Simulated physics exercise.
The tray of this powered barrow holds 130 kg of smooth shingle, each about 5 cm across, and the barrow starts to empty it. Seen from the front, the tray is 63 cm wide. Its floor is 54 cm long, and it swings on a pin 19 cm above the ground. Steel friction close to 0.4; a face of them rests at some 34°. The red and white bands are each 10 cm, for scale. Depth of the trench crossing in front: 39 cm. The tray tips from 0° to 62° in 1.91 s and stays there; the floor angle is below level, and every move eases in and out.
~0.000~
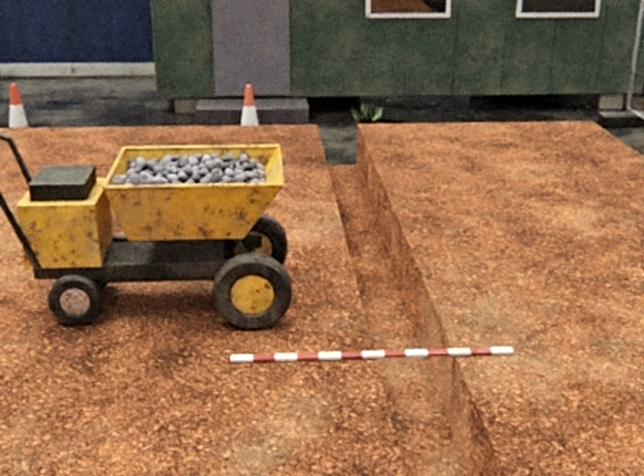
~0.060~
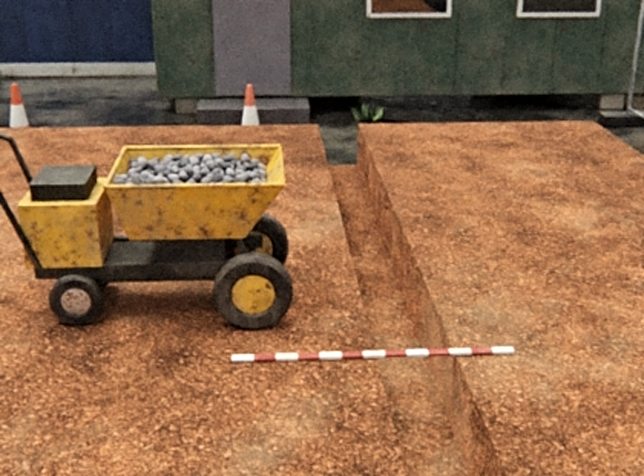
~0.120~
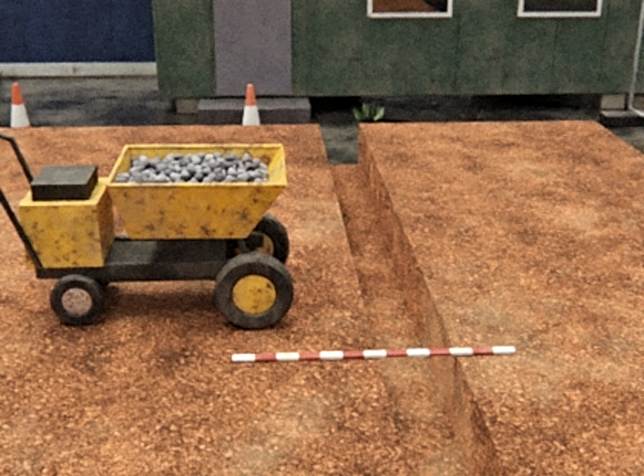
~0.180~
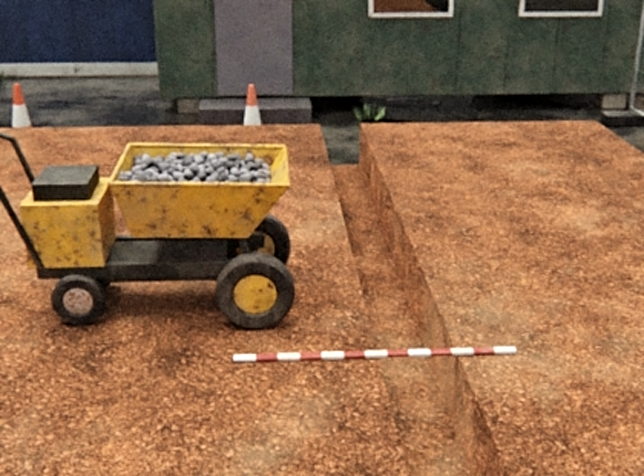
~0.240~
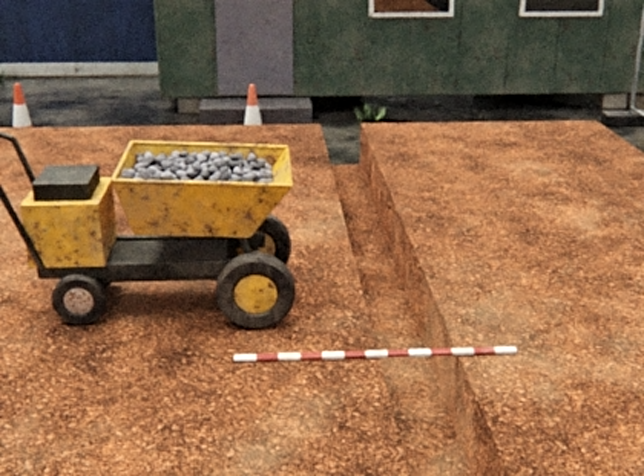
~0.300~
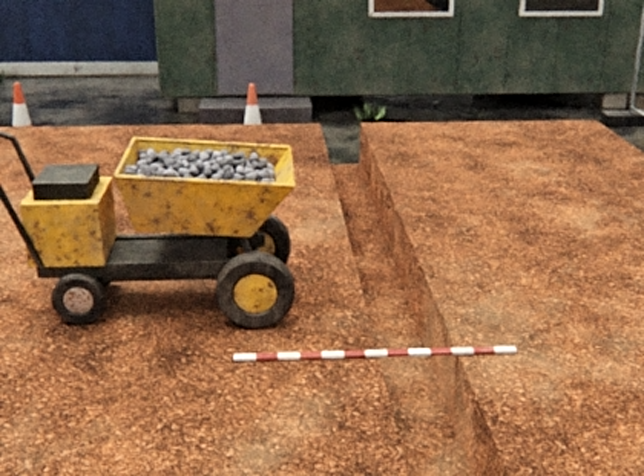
The yellow tray full of grey stones tilts slightly down to the right beside a trench.
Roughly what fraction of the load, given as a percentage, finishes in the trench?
Some 85 per cent of the stones.
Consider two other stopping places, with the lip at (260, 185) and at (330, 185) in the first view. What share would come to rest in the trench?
Roughly 80 per cent, then 50 per cent.
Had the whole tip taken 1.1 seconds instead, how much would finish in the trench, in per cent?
Then roughly 75 percent.
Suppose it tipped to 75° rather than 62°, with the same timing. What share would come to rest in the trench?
It comes out at about 100 percent.
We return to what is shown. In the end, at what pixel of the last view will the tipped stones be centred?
At about pixel (397, 347) in the last view.
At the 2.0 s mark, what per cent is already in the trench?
I'd put it near 35 per cent.
After 1.4 s the floor is at 52°; 99 % in the tray, 1 % in the trench; the foremost stones are at (375, 241).
After 2.0 s the floor is at 62°; 62 % in the tray, 37 % in the trench, 1 % past the trench; the foremost stones are at (440, 307).
After 2.4 s the floor is at 62°; 40 % in the tray, 59 % in the trench, 1 % past the trench; the foremost stones are at (486, 293).
After 4.3 s the floor is at 62°; 13 % in the tray, 85 % in the trench, 2 % past the trench; the foremost stones are at (508, 294).
